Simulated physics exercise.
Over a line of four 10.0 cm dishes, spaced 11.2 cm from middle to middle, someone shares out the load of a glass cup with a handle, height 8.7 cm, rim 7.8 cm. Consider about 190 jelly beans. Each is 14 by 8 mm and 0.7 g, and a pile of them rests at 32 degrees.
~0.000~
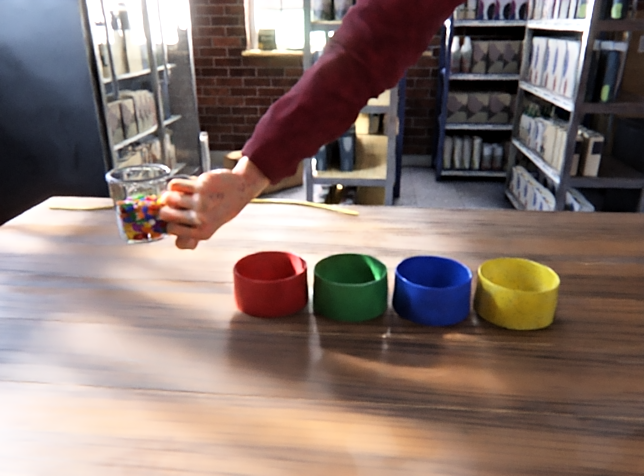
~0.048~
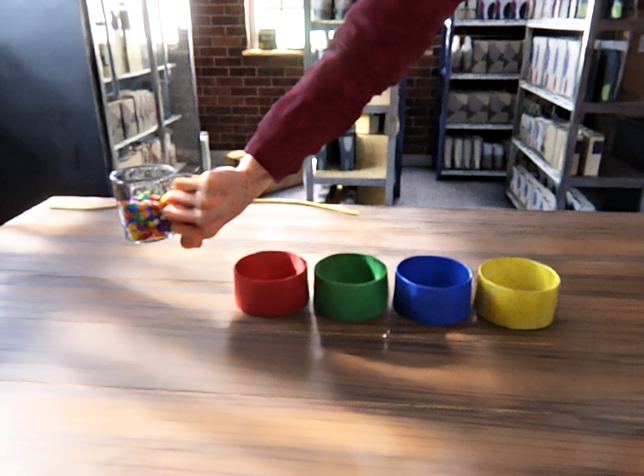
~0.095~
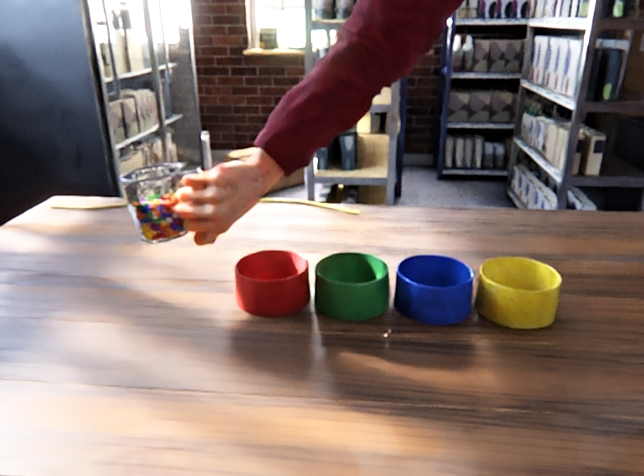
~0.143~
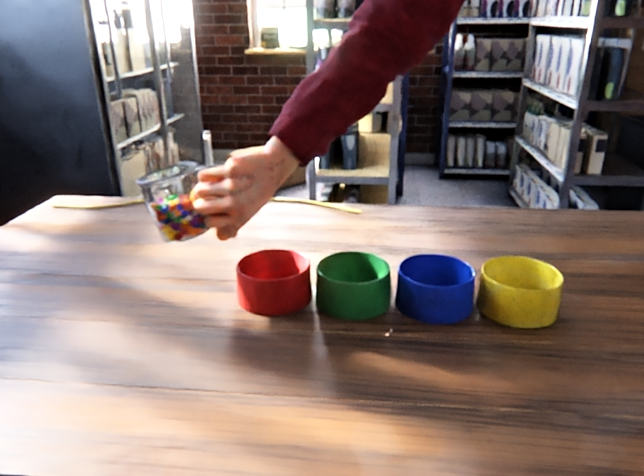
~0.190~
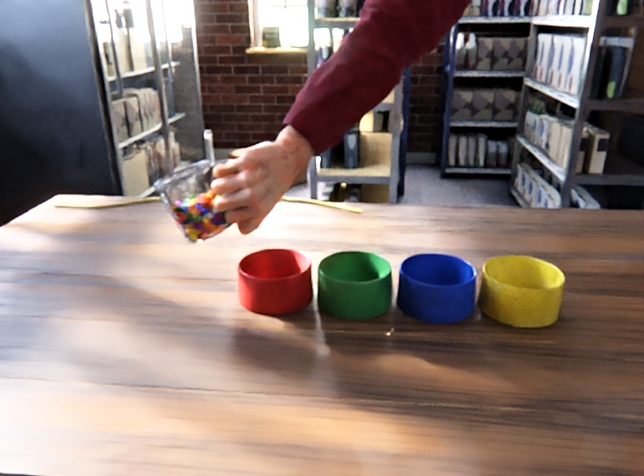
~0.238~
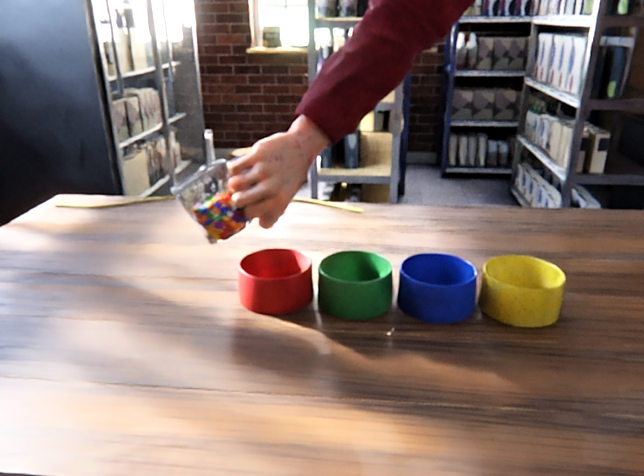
To begin with, a hand in a maroon sleeve holds a glass cup of colorful jelly beans above a wooden table, left of red, green, blue and yellow dishes. The hand then carries the cup rightward toward the red dish, tilting it steadily to the right as the beans shift inside.
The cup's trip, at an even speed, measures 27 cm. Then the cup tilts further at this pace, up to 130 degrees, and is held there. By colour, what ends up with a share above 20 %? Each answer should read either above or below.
Red dish - above, blue dish - below, green dish - above, yellow dish - below, counter - above.
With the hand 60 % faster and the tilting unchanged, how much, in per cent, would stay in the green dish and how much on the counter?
Green: 30; counter: 40.
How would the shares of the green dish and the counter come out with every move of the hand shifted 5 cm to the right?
After the change, green takes 100 while the counter takes 0.
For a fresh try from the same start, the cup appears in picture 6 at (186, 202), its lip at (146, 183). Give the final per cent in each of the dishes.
Red 20; blue 0; green 30; yellow 0.
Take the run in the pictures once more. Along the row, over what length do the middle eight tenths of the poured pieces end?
14 cm.
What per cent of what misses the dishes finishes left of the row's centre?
I'd estimate close to 100 in a hundred.
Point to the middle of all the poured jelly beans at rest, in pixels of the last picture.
Once everything settles, the centre is around (311, 291).
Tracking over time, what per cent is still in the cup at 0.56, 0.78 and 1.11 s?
In turn: 100 %, 95 %, 0 %.
After 0.56 s, tilt 78 degrees; cup holds 100 %.
After 0.78 s, tilt 112 degrees; cup holds 95 %.
After 1.11 s, tilt 130 degrees; cup holds 0 %, red 30 %, green 30 %.
At rest (2.4 s), red 35 %, blue 0 %, green 30 %, yellow 0 %, counter 40 %.
